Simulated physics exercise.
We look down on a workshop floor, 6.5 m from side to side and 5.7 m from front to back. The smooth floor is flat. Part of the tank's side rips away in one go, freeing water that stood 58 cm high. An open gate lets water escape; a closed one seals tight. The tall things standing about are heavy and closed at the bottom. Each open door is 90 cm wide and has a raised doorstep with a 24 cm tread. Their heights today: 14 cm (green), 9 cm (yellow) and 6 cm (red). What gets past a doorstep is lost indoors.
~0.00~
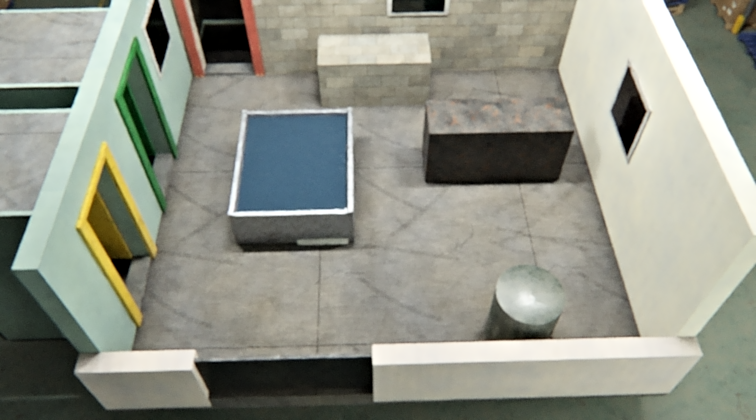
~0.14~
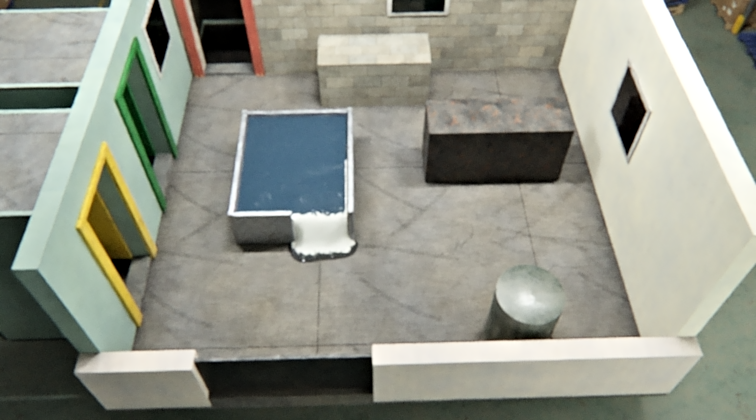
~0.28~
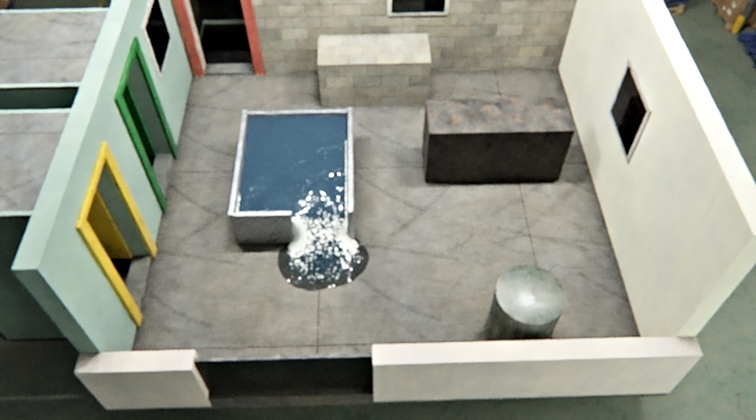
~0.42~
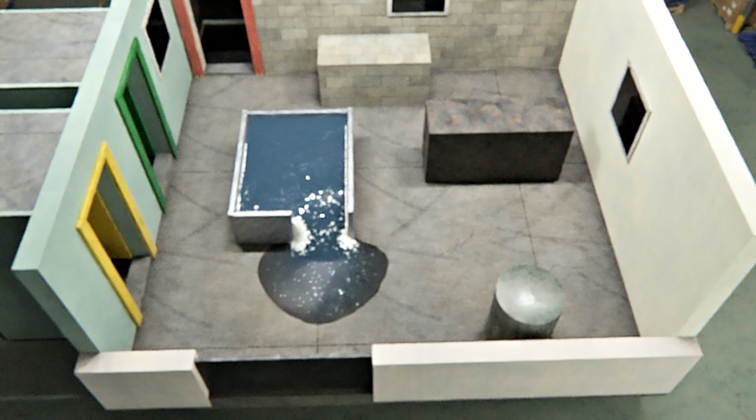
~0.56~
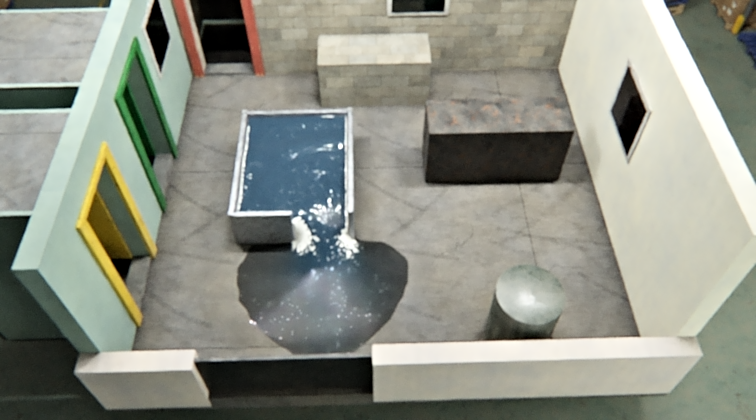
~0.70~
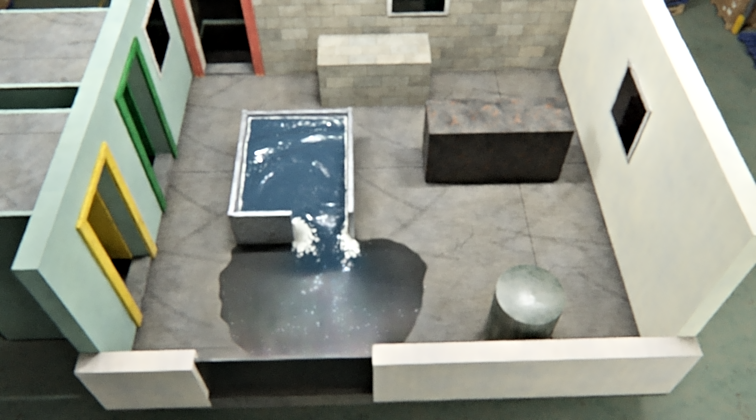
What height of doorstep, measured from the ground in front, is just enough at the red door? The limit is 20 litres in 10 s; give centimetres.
It would have to be roughly 6.5 cm high.
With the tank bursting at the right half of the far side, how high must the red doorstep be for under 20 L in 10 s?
Then roughly 12.5 cm.
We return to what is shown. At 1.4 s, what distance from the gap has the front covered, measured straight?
Some 3.0 m out.
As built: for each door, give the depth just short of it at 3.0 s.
Depths in cm: Green 0, yellow 8, red 0.
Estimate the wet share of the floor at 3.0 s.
Near 35 per cent is wet.
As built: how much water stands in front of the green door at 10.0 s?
Roughly 3.5 cm deep.
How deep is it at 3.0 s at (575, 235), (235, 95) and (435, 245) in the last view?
In that order: 0, 0 and 1 cm.
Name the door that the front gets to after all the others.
The red one.
After 1.4 s water covers 20 % of the floor, deepest (32 cm) near (333, 244); it has not reached the red door.
After 3.0 s water covers 35 % of the floor, deepest (24 cm) near (489, 358); it has not reached the red door.
After 10.0 s water covers 95 % of the floor, deepest (9 cm) near (315, 91); 8 cm at the red door, 23 litres in over its 6 cm doorstep.
At the red door as built, the water arrived by 5.3 s and peaked near 9 cm at 6.4 s.
With a doorstep of 5.5 cm, 30 litres would have come in within the 10 s; with 7.5 cm, 9 litres. So under 20 litres takes about 6.5 cm.
